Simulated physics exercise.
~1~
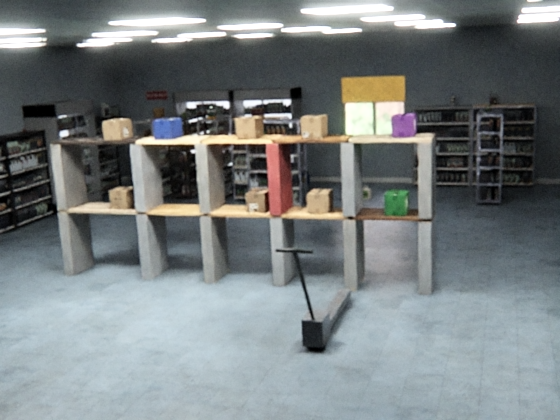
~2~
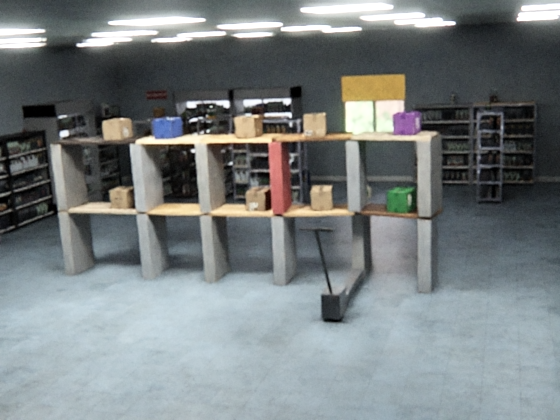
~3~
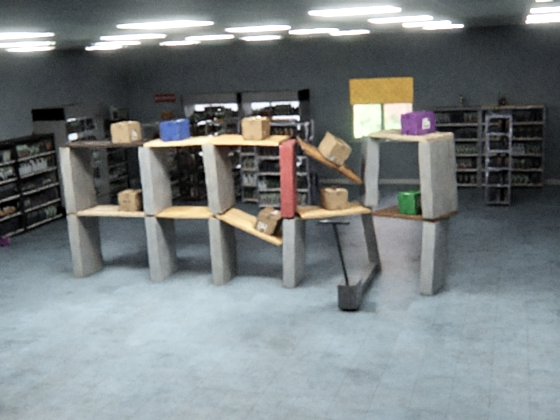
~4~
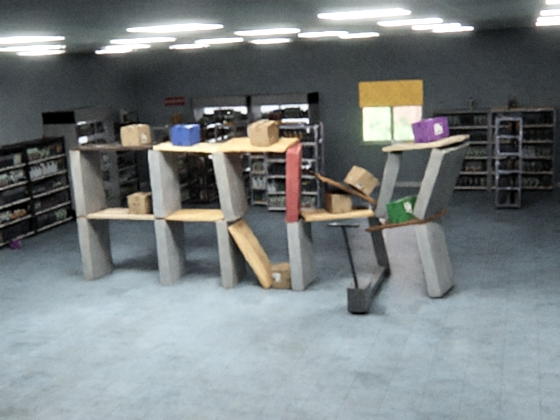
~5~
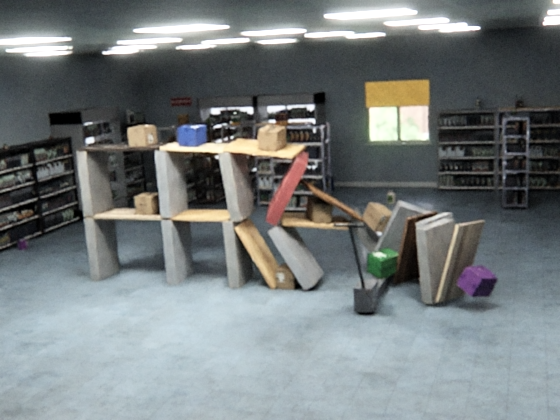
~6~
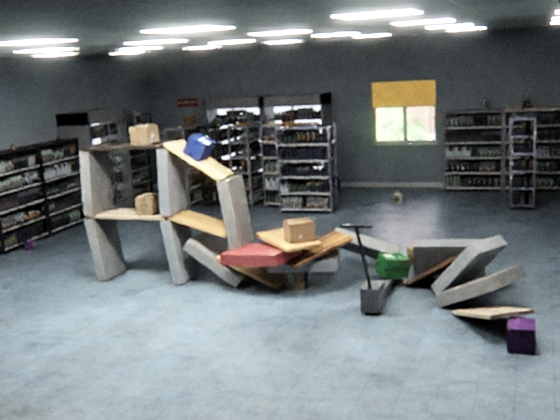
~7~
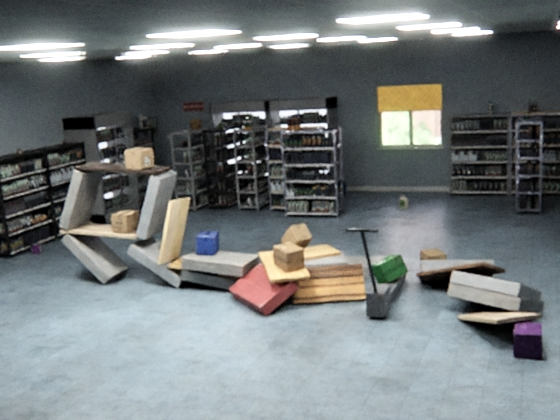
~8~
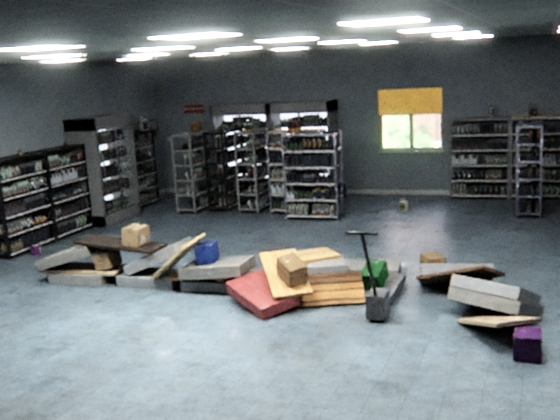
A two-tier run of boards on grey uprights, loaded with cartons, stood in a room until a low jack pushed into one upright; the right side collapsed first, then the rest toppled leftward, leaving everything heaped on the floor.
